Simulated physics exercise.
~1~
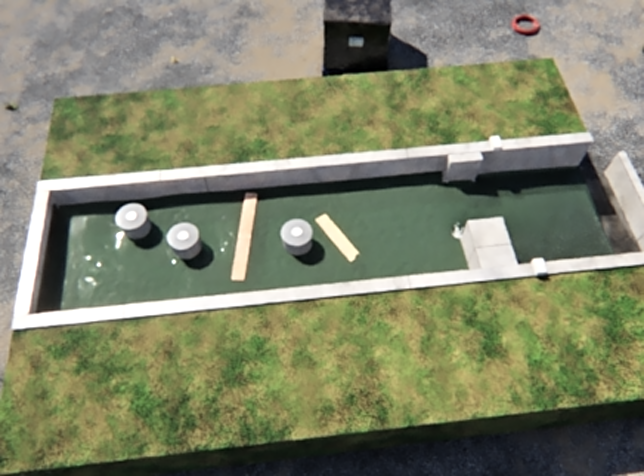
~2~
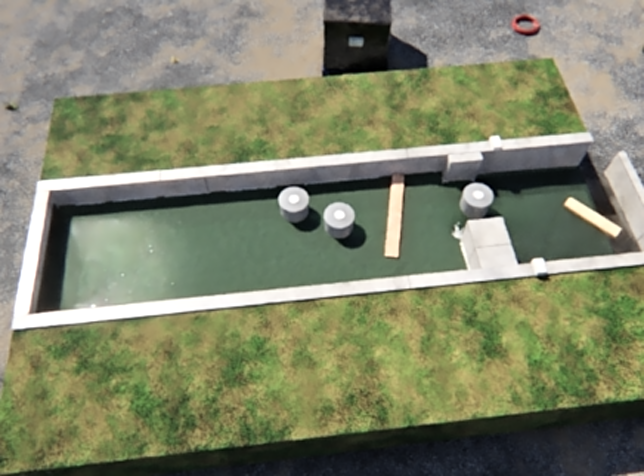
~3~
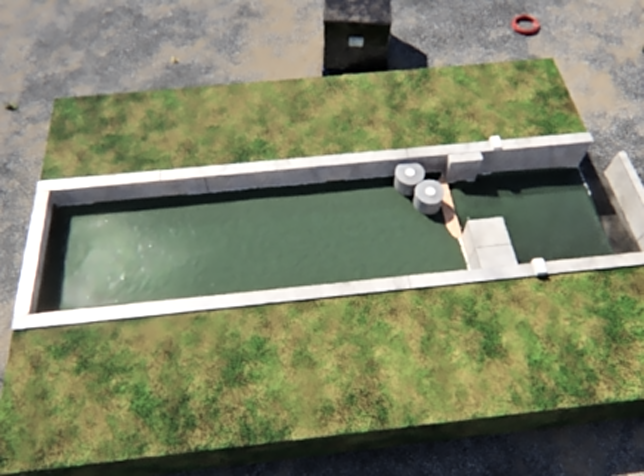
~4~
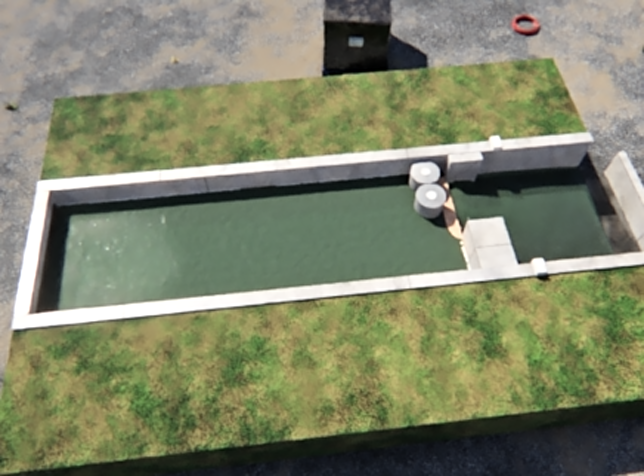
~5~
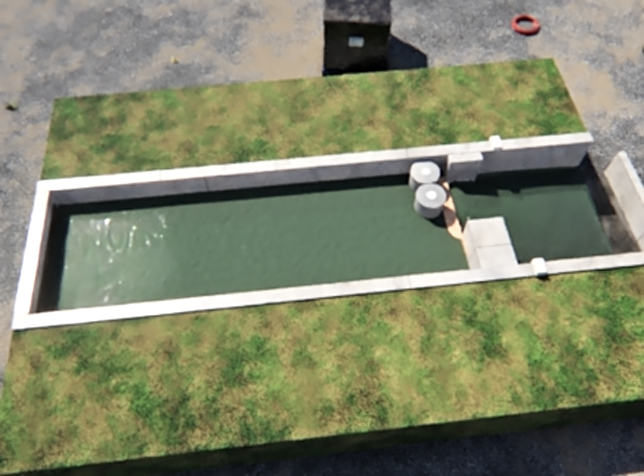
Three pale round tubs and two wooden boards drifted right along a water-filled concrete channel between grassy banks; one tub and one board passed through the narrow gap and went out of sight, while the other board and two tubs jammed at the opening and stayed there.
